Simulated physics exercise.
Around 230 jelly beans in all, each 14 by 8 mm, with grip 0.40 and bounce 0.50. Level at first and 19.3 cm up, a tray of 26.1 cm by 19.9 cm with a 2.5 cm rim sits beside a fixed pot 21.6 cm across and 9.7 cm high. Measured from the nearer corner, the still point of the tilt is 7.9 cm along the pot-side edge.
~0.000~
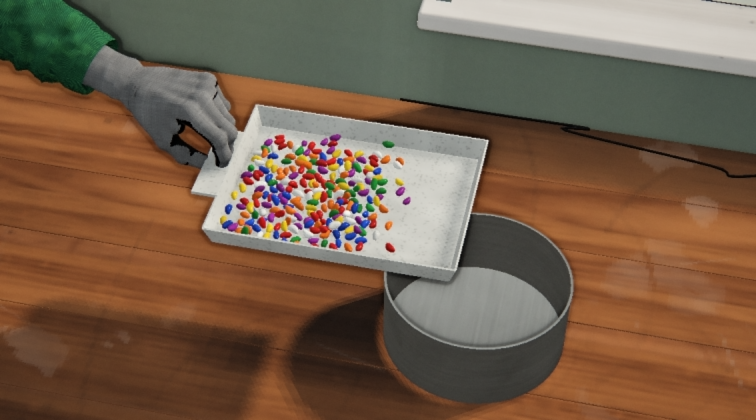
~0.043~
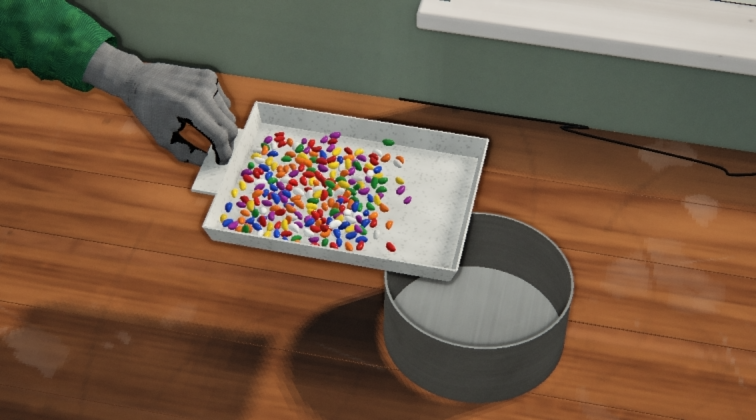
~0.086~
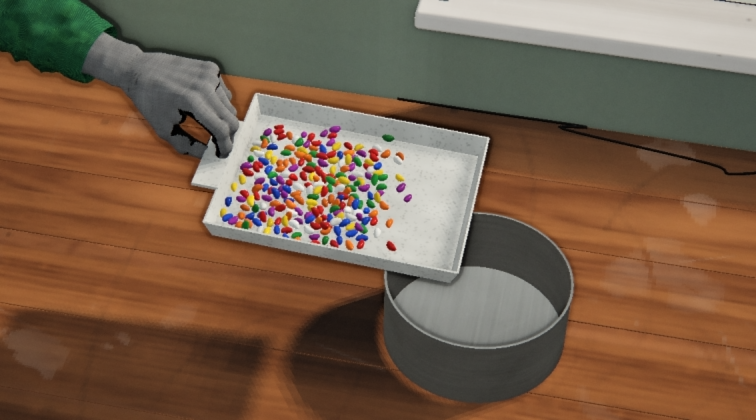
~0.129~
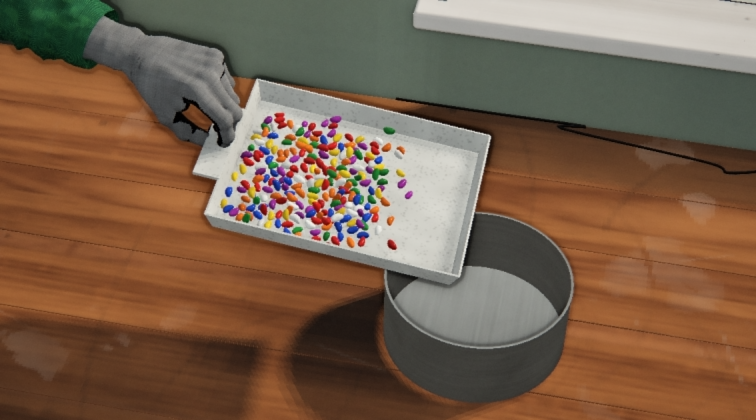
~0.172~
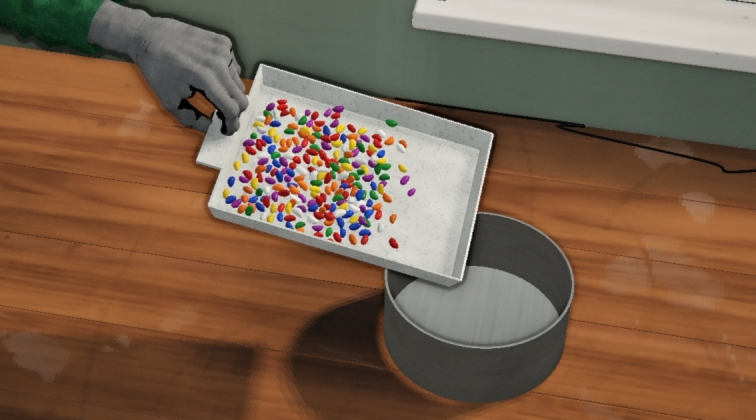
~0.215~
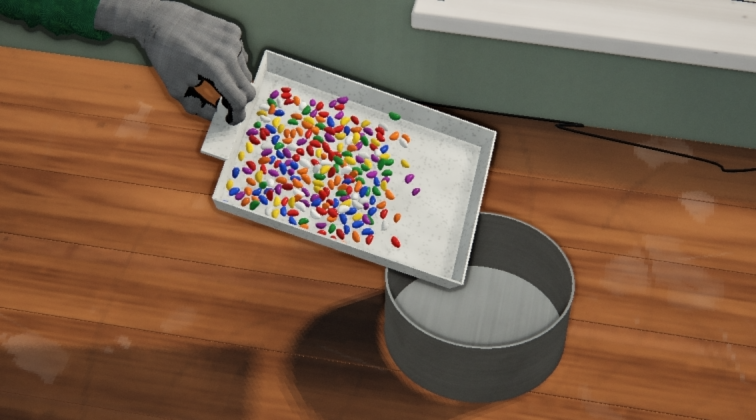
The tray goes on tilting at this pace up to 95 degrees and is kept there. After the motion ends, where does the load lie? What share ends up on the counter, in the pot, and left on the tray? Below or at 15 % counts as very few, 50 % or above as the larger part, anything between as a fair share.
Counter - the larger part, pot - a fair share, tray - very few.
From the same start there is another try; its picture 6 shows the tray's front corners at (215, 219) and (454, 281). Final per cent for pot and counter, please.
Final per cent - pot 35, counter 65.
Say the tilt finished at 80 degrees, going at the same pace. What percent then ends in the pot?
About 30 in a hundred would end up in the pot.
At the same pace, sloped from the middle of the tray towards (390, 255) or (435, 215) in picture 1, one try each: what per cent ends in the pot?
I'd put it at roughly 35 per cent for the first tilt and roughly 75 per cent for the second.
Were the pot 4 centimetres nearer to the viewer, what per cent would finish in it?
With that change it comes to something like 85 in a hundred.
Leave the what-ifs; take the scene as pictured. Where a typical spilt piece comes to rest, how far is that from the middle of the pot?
Distance: Some 22 cm.
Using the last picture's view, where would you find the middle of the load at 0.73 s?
Estimated centre of load: Around (478, 319).
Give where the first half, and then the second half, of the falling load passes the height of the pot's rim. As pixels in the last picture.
Around (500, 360), then (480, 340).
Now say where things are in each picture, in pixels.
The first picture shows tray tilt 0 degrees, front corners at (211, 225) and (450, 264); middle of the pieces at (317, 196); pot at (479, 278).
The second picture shows tray tilt 1 degrees, front corners at (212, 223) and (451, 265); middle of the pieces at (318, 195).
The third picture shows tray tilt 4 degrees, front corners at (212, 218) and (452, 266), lowest corner right front; middle of the pieces at (318, 190).
The fourth picture shows tray tilt 8 degrees, front corners at (214, 210) and (454, 269), lowest corner right front; middle of the pieces at (319, 184).
The fifth picture shows tray tilt 14 degrees, front corners at (217, 202) and (456, 273), lowest corner right front; middle of the pieces at (321, 176).
The sixth picture shows tray tilt 19 degrees, front corners at (222, 195) and (457, 276), lowest corner right front; middle of the pieces at (324, 170); pot at (480, 277). Its pace works out near 125 degrees a second.
Then, at 0.52 s, tilt 56 degrees; the tray holds 100 %, the pot 0 %.
After 0.73 s, tilt 82 degrees; the tray holds 35 %, the pot 5 %.
After 1.05 s, tilt 95 degrees; the tray holds 5 %, the pot 30 %.
By 2.1 s all is still; counter 65 %, pot 35 %, tray 0 %.
